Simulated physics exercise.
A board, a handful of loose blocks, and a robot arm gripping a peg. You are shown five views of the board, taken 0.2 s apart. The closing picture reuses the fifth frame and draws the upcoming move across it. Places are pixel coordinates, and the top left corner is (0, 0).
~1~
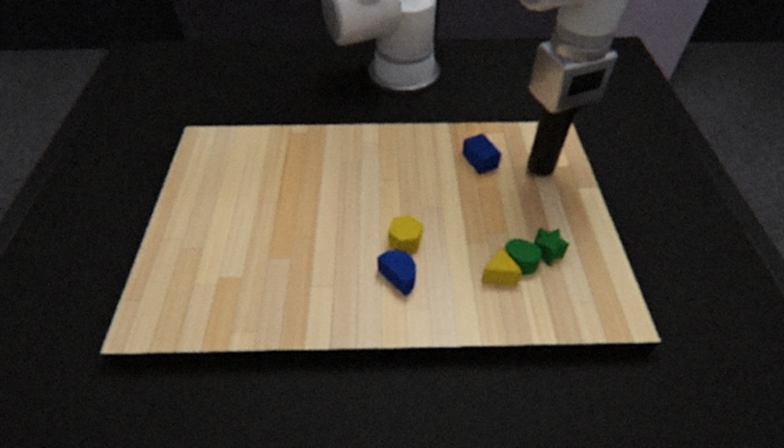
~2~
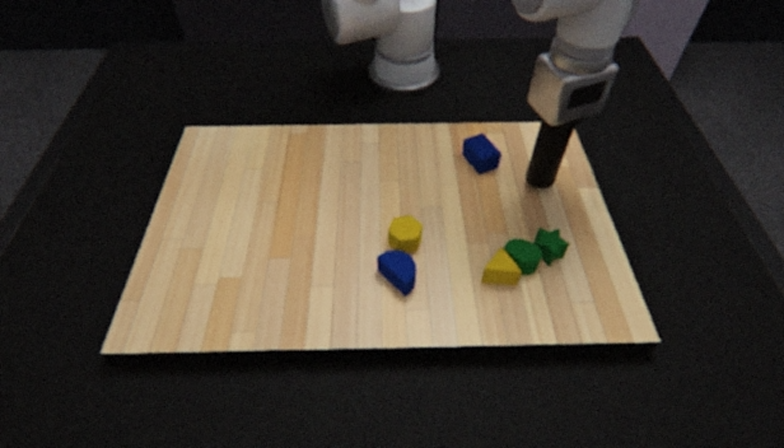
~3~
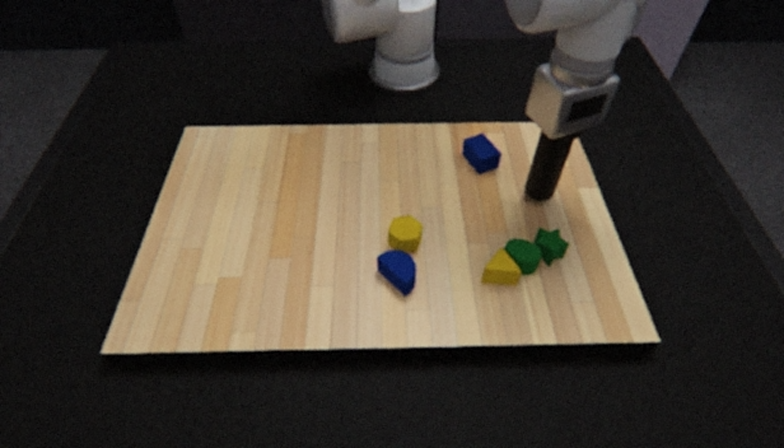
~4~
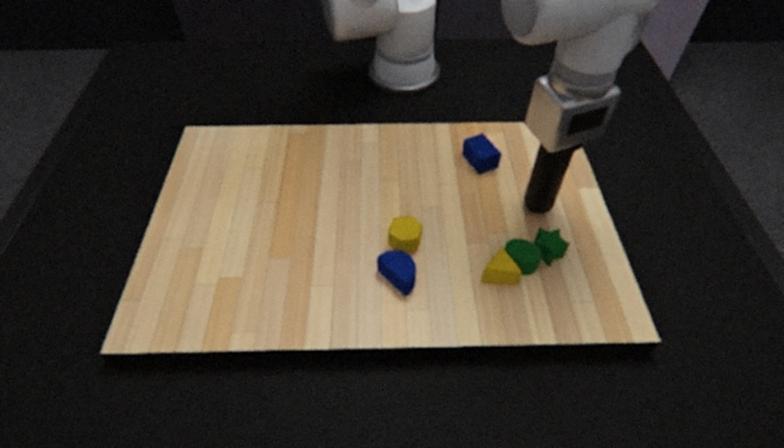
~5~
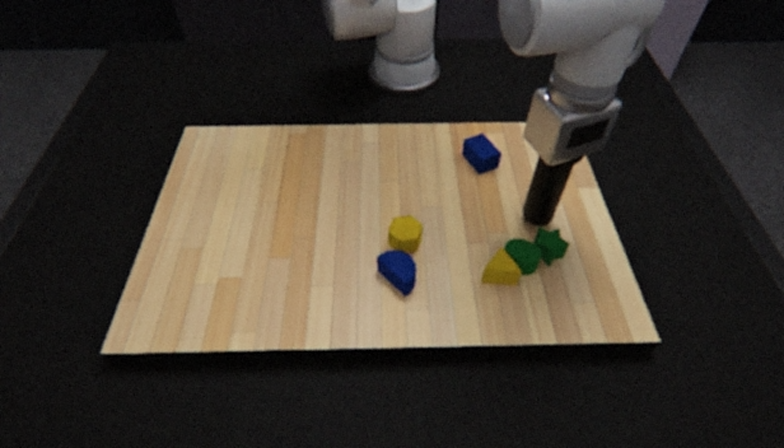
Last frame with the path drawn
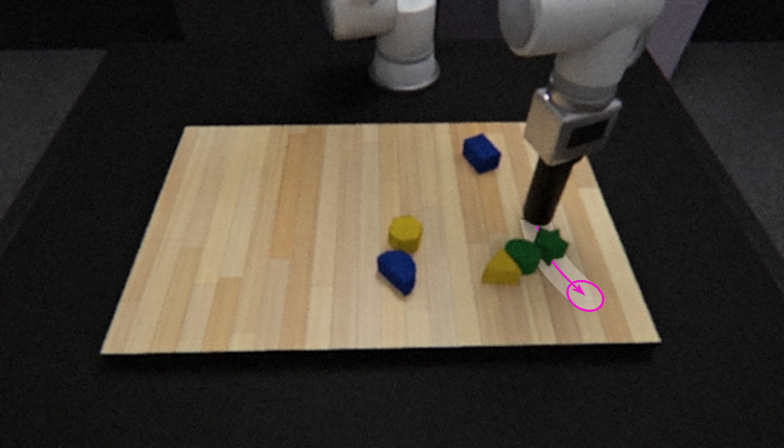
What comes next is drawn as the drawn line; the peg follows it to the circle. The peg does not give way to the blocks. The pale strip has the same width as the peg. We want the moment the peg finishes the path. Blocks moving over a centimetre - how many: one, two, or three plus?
In total, one block gets moved by over 1 cm.
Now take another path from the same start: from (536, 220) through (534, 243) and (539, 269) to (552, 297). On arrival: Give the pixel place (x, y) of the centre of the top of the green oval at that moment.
If I read the scene right, the answer is (518, 269).
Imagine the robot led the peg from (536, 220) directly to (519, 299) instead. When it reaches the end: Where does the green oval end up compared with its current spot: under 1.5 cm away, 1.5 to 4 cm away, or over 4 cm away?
Net shift: Above 4 cm.
The line goes from (536, 220) by way of (543, 245) and (560, 271) to (585, 296).
What follows on the original path. One third of the way, peg (545, 241); green oval (523, 252), turned 15° clockwise; green star (558, 254).
Two thirds of the way, peg (562, 267); green oval (523, 252), turned 15° clockwise; green star (574, 282).
At the end, peg (588, 291); yellow triangular block unmoved; green oval (523, 252), turned 15° clockwise; green star (589, 307), turned 20° clockwise.
